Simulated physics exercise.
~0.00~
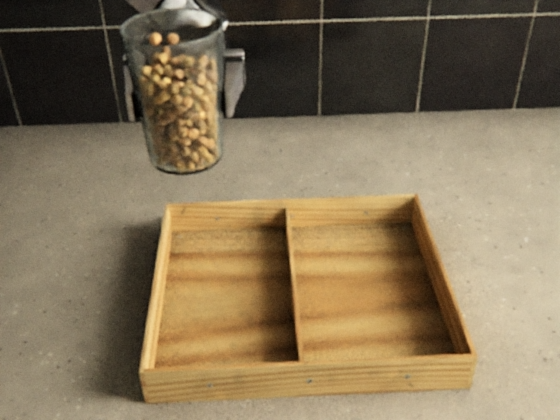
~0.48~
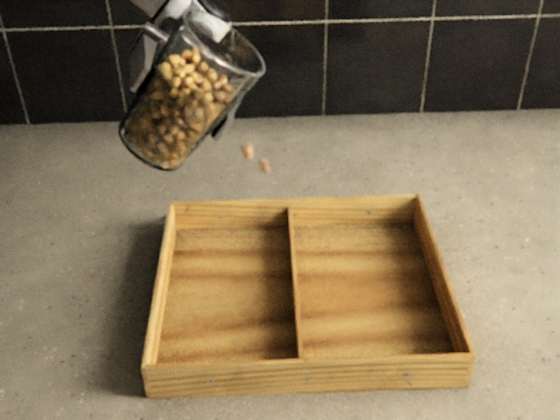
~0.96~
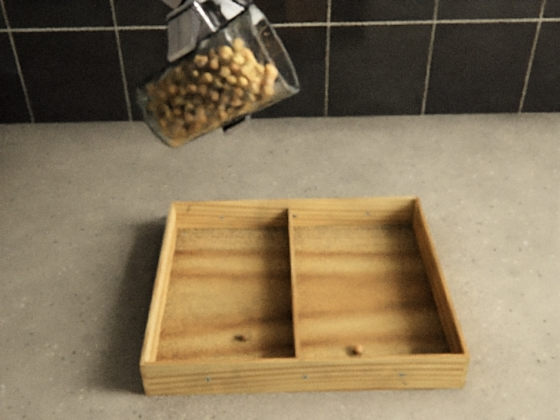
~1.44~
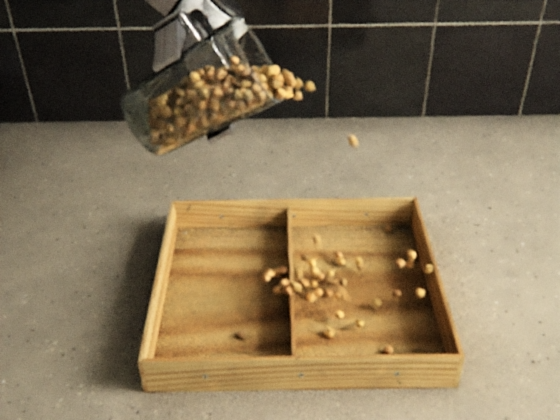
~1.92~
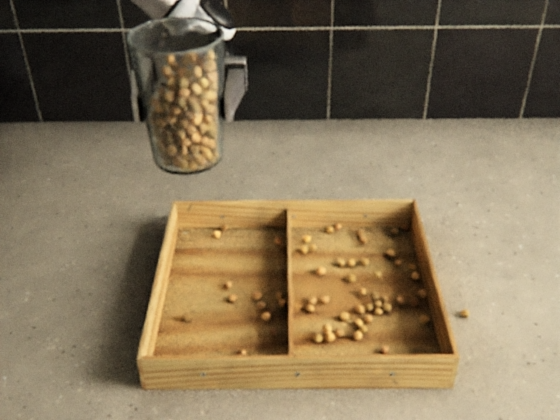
In this clip, a gripper tilts a glass beaker of chickpeas over a divided wooden tray, spilling some mostly into the right compartment and fewer into the left, then returns it upright, still largely full, with one chickpea lying outside the tray.
